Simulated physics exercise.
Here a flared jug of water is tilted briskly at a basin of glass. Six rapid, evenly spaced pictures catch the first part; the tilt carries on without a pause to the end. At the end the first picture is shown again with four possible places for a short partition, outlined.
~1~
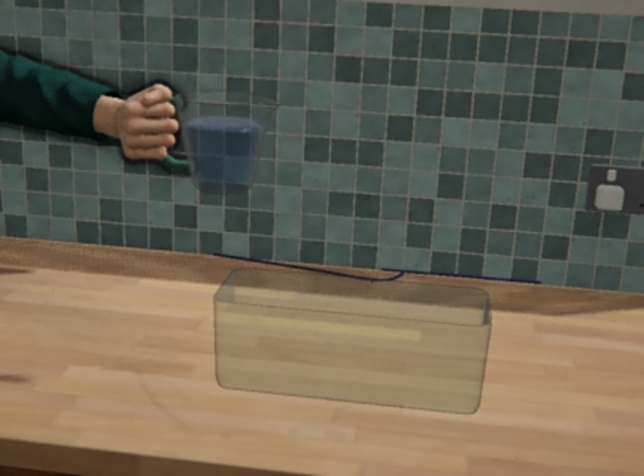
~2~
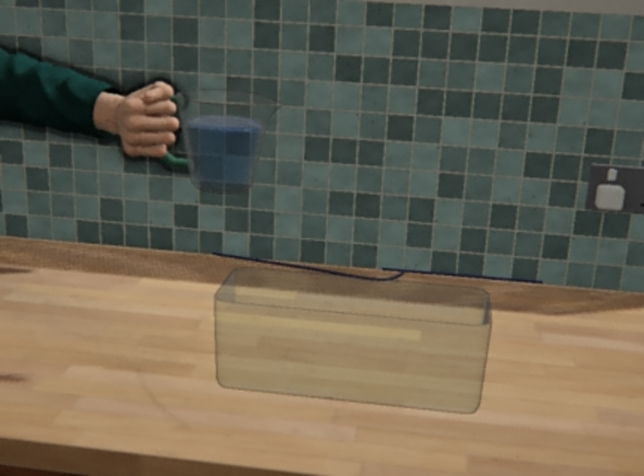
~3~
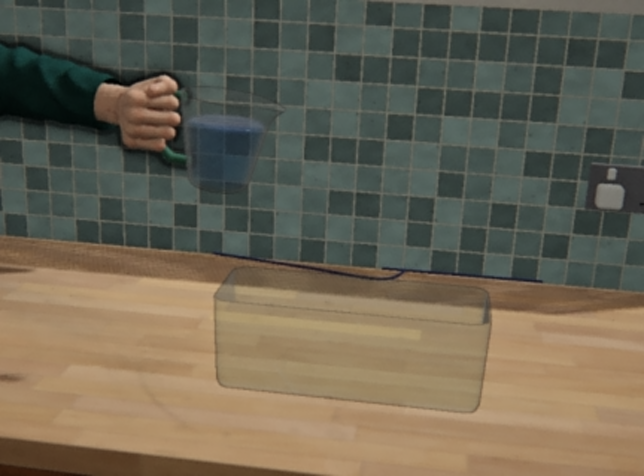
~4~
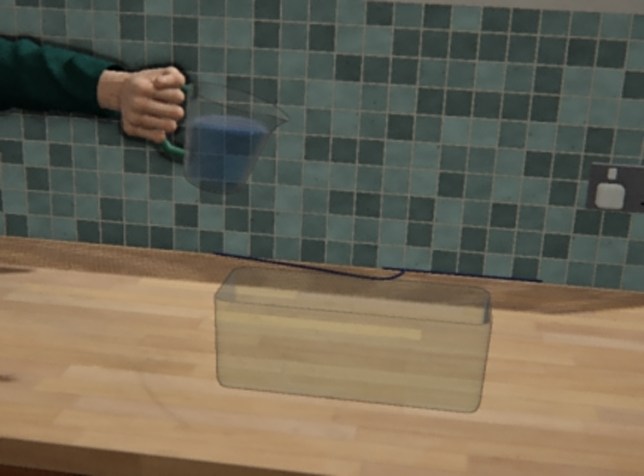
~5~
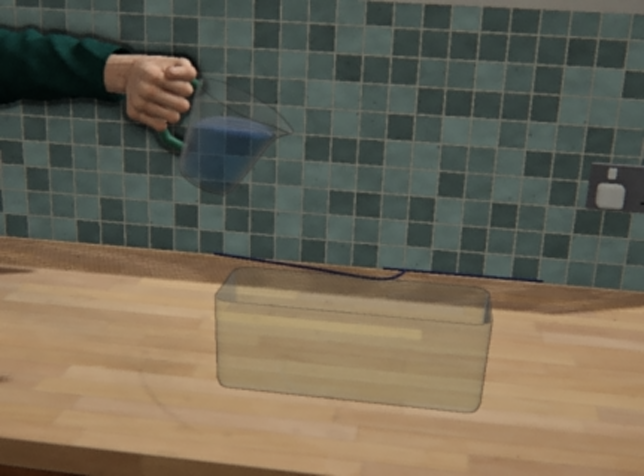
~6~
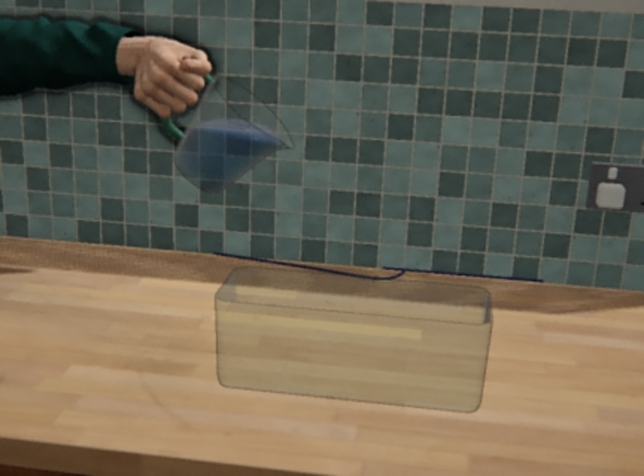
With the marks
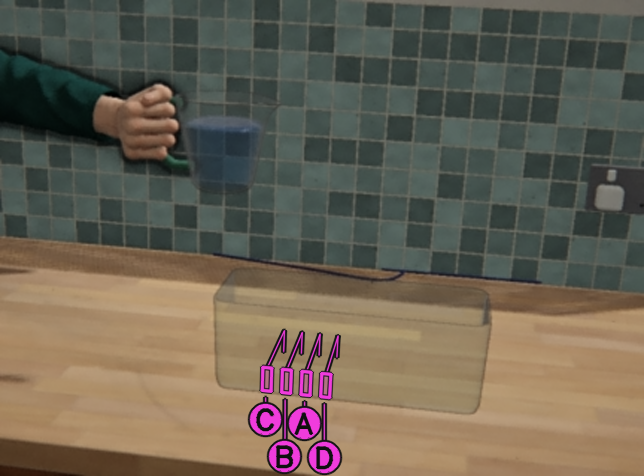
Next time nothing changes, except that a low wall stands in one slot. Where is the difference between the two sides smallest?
Place A.
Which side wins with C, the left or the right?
More ends on the right.
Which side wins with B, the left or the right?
The right side.
On the marked copy, A at (304, 401); B at (285, 399); C at (265, 397); D at (324, 403).
If A is chosen, about 47 % ends left of the wall and 49 % right of it; 3 % is lost outside.
If B is chosen, about 10 % ends left of the wall and 87 % right of it; 3 % is lost outside.
If C is chosen, about 7 % ends left of the wall and 89 % right of it; 4 % is lost outside.
If D is chosen, about 76 % ends left of the wall and 17 % right of it; 7 % is lost outside.
